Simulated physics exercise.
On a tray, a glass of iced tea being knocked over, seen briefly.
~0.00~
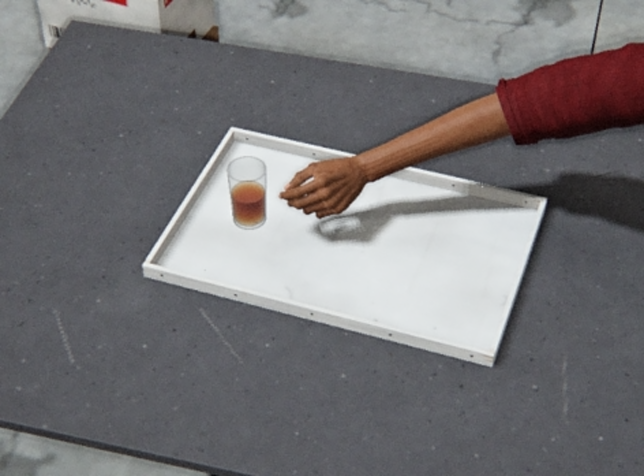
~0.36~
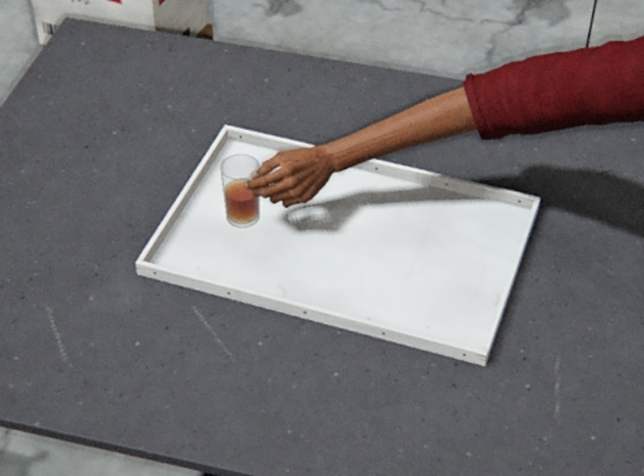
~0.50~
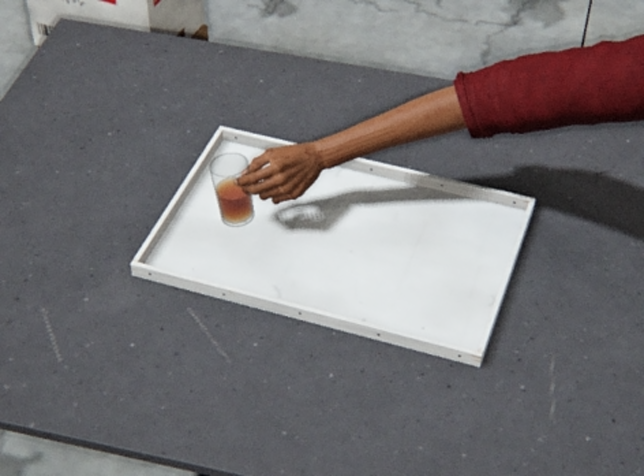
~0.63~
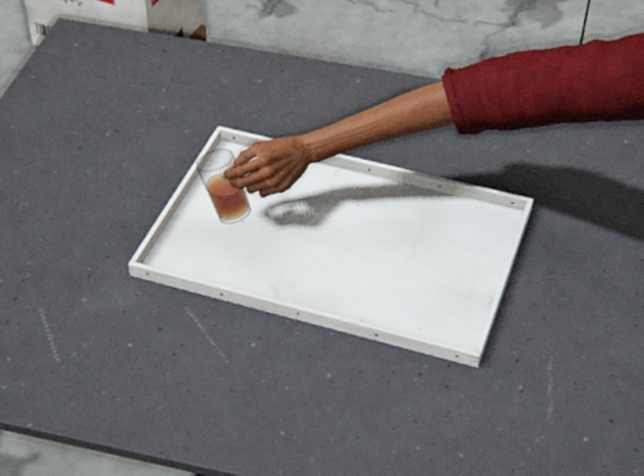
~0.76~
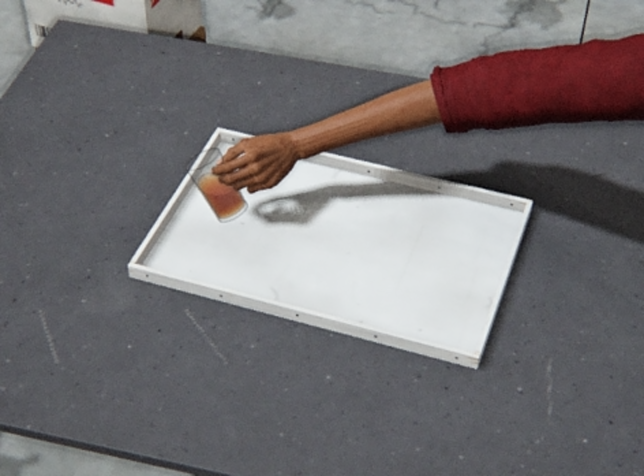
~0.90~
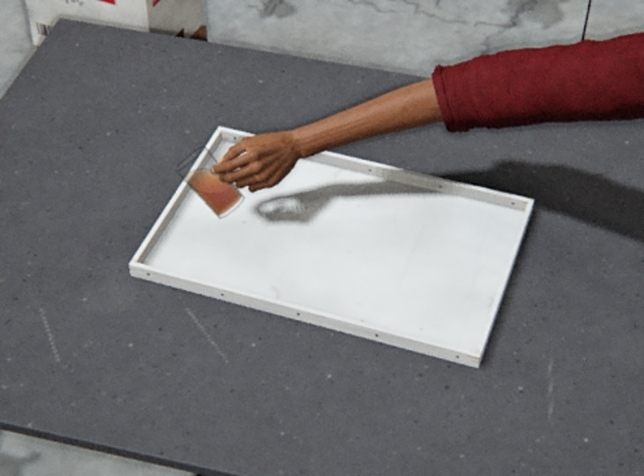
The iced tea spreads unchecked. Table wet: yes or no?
Yes.
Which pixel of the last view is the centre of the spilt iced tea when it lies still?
Roughly (56, 149).
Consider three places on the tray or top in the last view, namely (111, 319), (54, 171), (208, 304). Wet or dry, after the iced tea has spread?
In the order listed they come out never touched, caught by it, never touched.
After 1.5 s, the glass lies across the rim; the puddle covers about as much as a plate; it spreads outside the tray.
After 2.2 s, the puddle covers about as much as a tray; it spreads outside the tray.
After 3.6 s, the puddle covers about as much as a tray; it spreads outside the tray.
